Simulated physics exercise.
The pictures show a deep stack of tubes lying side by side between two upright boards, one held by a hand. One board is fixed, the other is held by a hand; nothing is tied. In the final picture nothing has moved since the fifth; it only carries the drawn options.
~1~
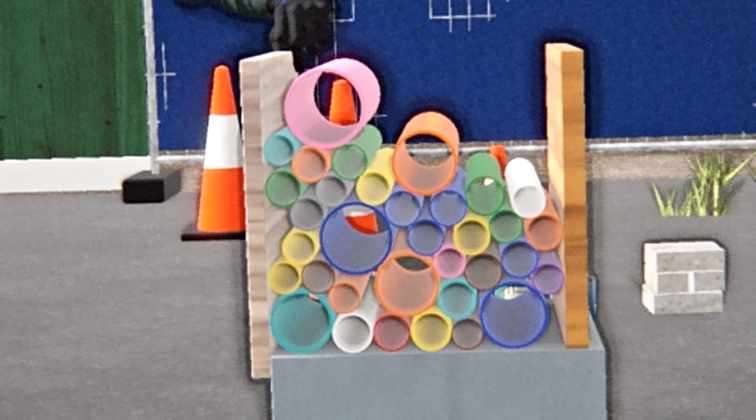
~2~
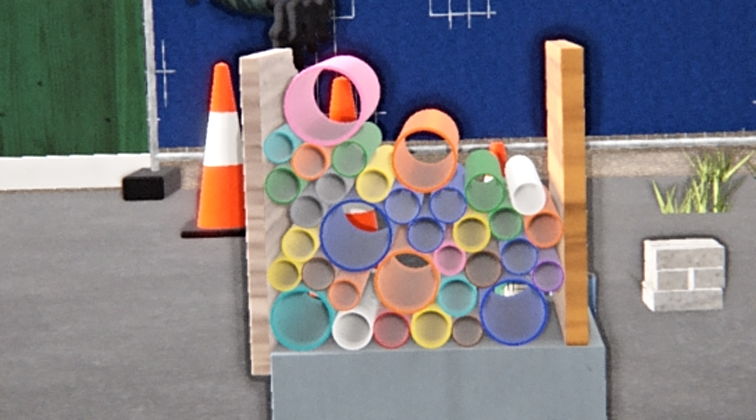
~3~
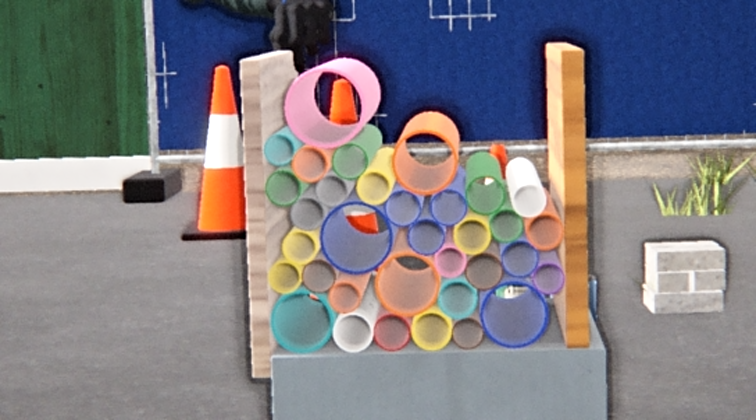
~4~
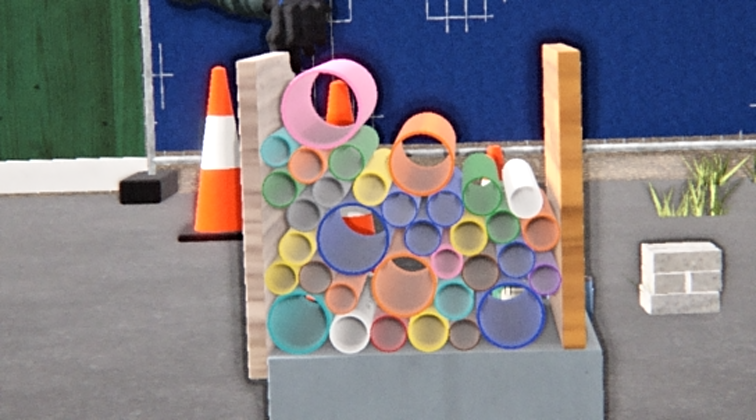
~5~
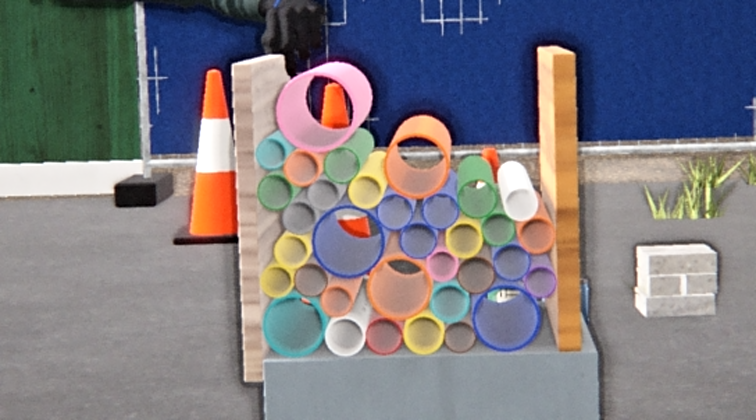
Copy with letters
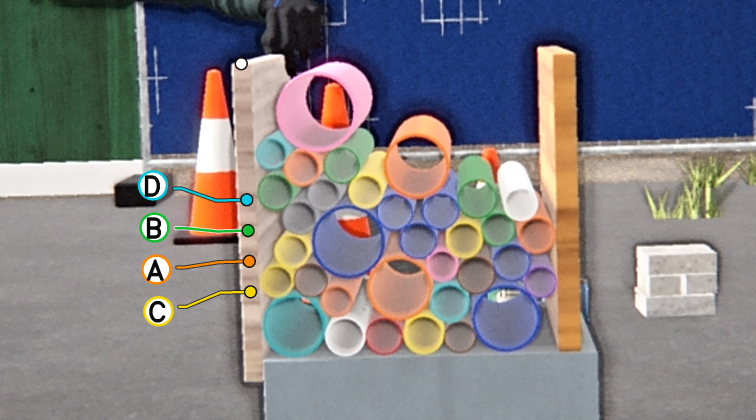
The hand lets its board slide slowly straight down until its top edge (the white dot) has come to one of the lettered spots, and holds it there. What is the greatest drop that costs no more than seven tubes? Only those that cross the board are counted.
Stop at C.
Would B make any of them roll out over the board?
Yes, at B.
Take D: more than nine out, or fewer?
Fewer than nine.
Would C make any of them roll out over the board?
At C: Yes.
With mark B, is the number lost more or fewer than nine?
It loses fewer than nine.
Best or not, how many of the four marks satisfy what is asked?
Four of the four.
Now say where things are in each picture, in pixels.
The first picture shows a blue tube (514, 315); a turquoise tube (457, 300); a pink tube (450, 263).
The second picture shows a pink tube (450, 260); a yellow tube (472, 233).
The third picture shows a blue tube (449, 207); a green tube (350, 161).
The fourth picture shows side board (274, 200); a turquoise tube (299, 323).
The fifth picture shows a blue tube (506, 319); a turquoise tube (449, 303); a pink tube (442, 266).
On the marked copy, A at (249, 261); B at (248, 231); C at (251, 292); D at (247, 200); the white dot at (241, 64).
Taking C. A third of the way, top of the board (255, 159).
Two thirds of the way, top of the board (260, 266).
When it is over, top of the board (261, 291), five out over the board.
As for the rest, A five out over the board; B one out over the board; D one out over the board.
